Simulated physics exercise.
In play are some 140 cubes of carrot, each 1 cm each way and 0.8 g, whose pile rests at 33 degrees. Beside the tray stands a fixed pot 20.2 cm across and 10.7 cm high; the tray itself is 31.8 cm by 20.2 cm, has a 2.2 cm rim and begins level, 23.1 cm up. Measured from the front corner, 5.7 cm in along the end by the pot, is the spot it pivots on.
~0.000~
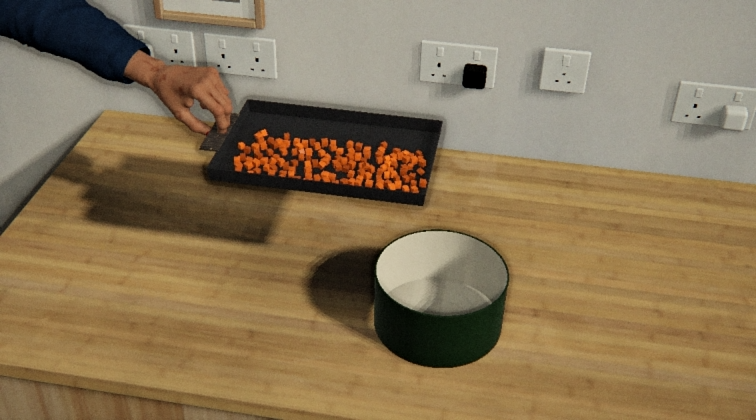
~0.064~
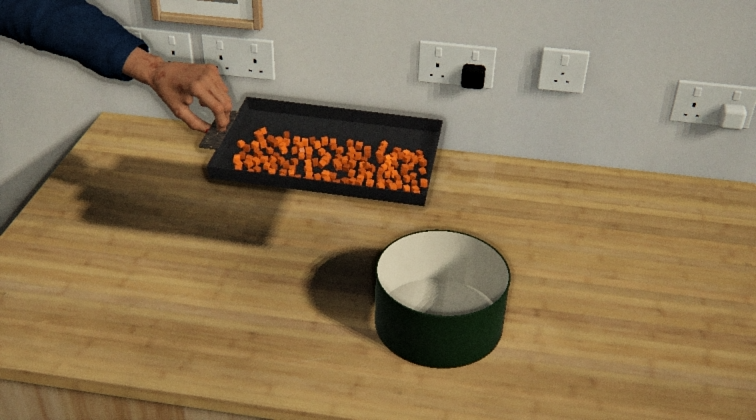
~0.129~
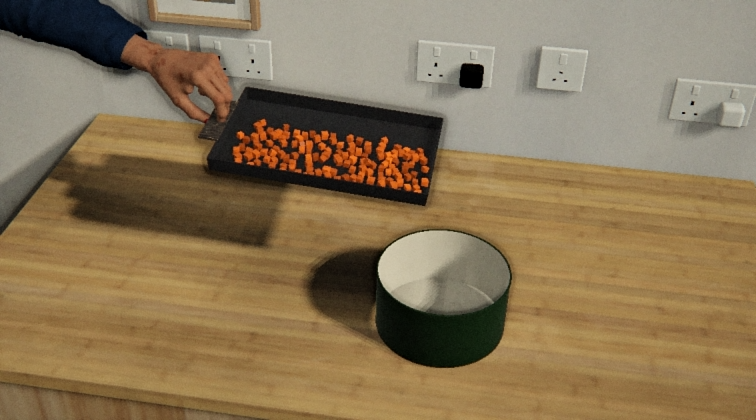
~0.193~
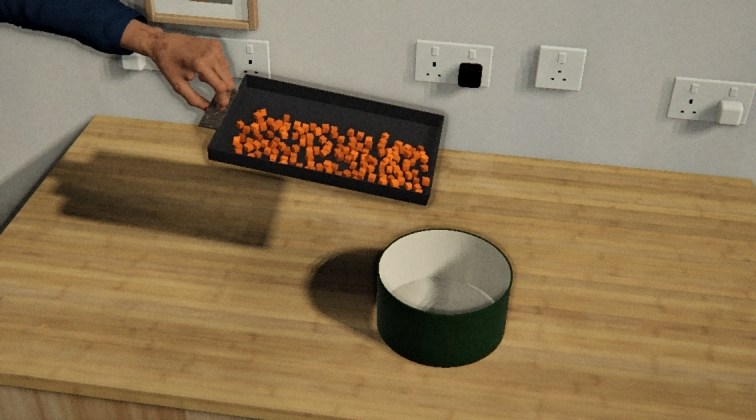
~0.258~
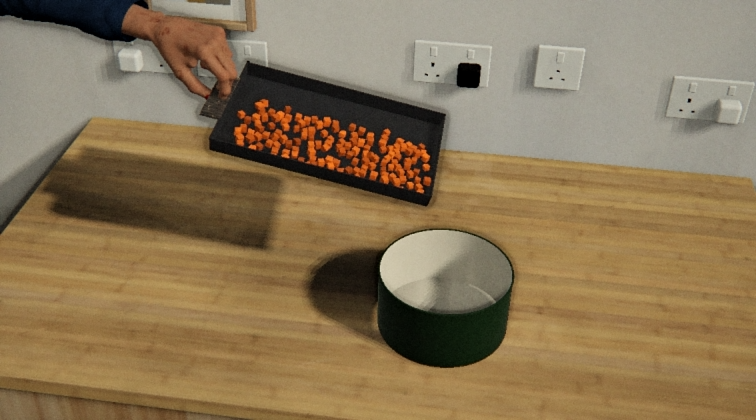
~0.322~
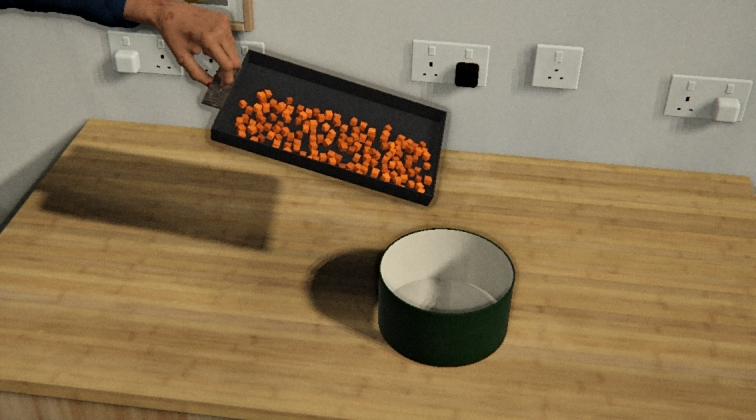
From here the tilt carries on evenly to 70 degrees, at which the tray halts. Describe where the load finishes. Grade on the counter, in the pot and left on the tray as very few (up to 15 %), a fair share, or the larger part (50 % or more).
Counter: Very few; pot: A fair share; tray: The larger part.
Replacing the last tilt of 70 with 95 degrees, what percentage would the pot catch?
Result: Close to 95 %.
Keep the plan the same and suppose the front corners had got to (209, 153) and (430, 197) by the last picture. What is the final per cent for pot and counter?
In the pot: 5 per cent; on the counter: 0 per cent.
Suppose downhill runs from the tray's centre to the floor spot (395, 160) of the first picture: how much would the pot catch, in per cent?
Near 10 percent, give or take.
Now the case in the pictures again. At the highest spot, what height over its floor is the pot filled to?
Roughly 1.5 cm.
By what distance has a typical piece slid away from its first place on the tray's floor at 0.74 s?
Displacement on the tray: Roughly 3 cm.
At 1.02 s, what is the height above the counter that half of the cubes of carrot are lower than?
About 28 centimetres.
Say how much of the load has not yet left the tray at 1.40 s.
Something like 75 percent, roughly.
After 0.74 s, tilt 42 degrees; the tray holds 100 %, the pot 0 %.
Then, at 1.02 s, tilt 59 degrees; the tray holds 100 %, the pot 0 %.
Then, at 1.40 s, tilt 70 degrees; the tray holds 75 %, the pot 20 %.
At rest (2.5 s), counter 0 %, pot 25 %, tray 75 %.
